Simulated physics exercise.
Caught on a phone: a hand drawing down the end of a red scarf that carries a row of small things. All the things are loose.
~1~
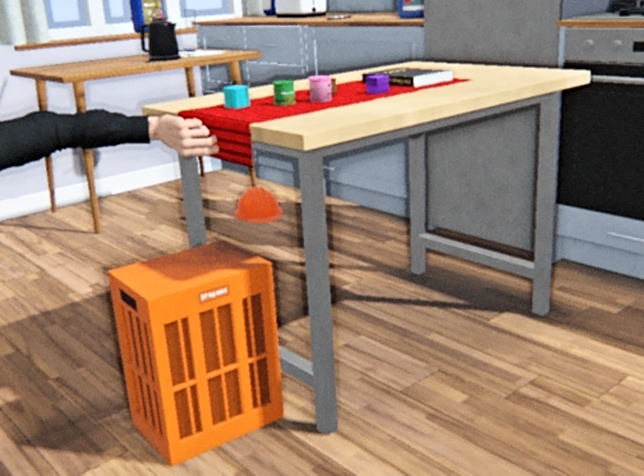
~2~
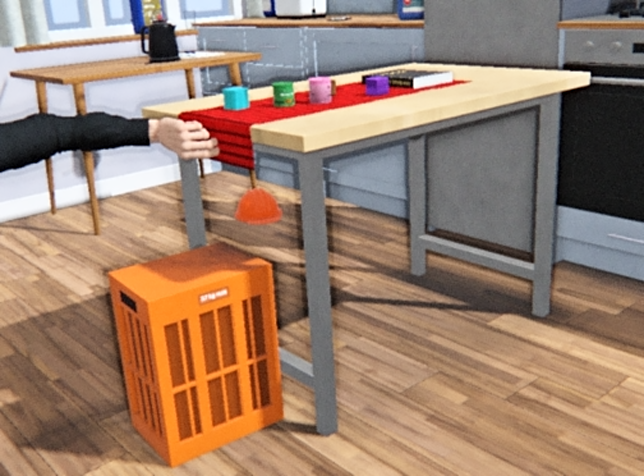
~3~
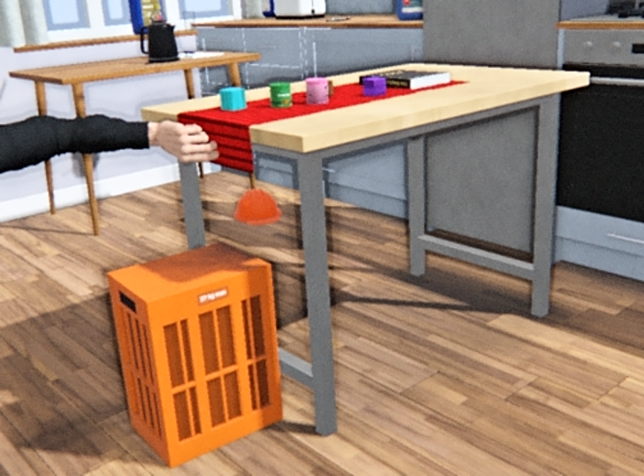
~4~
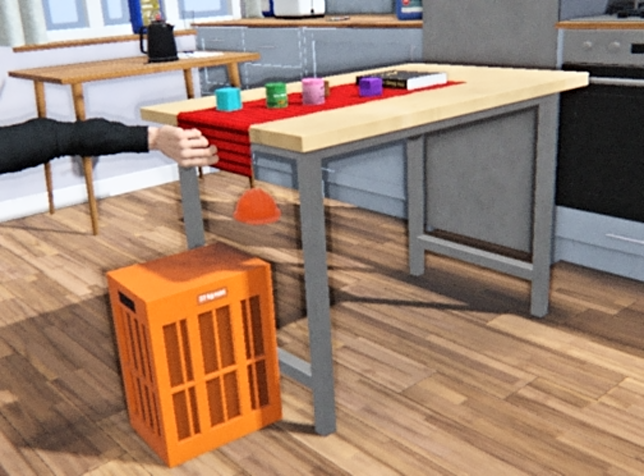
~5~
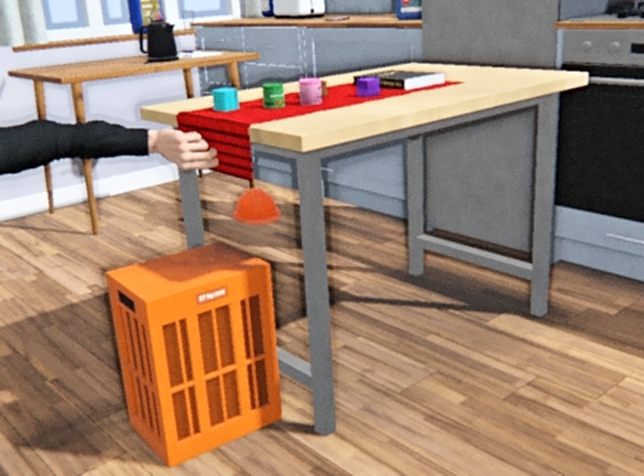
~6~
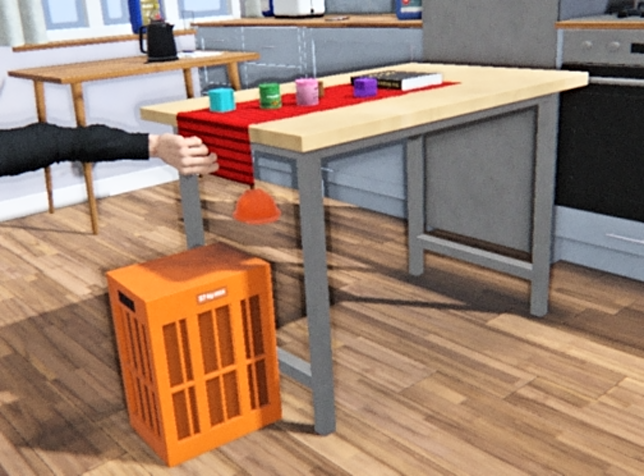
A red scarf slid slowly over the near end of a wooden table as a hand drew it down, carrying a row of small colourful things slightly left above an orange crate.
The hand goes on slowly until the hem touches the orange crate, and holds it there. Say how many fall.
The table loses two.
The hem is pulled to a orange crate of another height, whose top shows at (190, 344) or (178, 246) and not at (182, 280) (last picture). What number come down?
It would be 4 and 1.
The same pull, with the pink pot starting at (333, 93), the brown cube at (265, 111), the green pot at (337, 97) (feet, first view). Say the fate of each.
The pink pot holds on, the brown cube tumbles off, the green pot remains up.
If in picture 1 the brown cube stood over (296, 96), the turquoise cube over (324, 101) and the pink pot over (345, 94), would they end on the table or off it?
The brown cube keeps its place on top; the turquoise cube stays on; the pink pot stays on.
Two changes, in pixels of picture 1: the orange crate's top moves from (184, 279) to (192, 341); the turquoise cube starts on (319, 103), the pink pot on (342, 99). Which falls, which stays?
The turquoise cube drops off, the pink pot comes down.
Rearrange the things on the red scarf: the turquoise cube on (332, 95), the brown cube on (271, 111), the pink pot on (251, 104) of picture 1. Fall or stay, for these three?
The turquoise cube keeps its place on top, the brown cube goes over, the pink pot is carried off.
Soon after, hem near (218, 205); all still up.
Then, hem on the crate; turquoise cube gone.
Further on, hem on the crate; turquoise cube and green pot gone.
At rest, hem on the crate; turquoise cube and green pot gone. The count of fallen things is two.
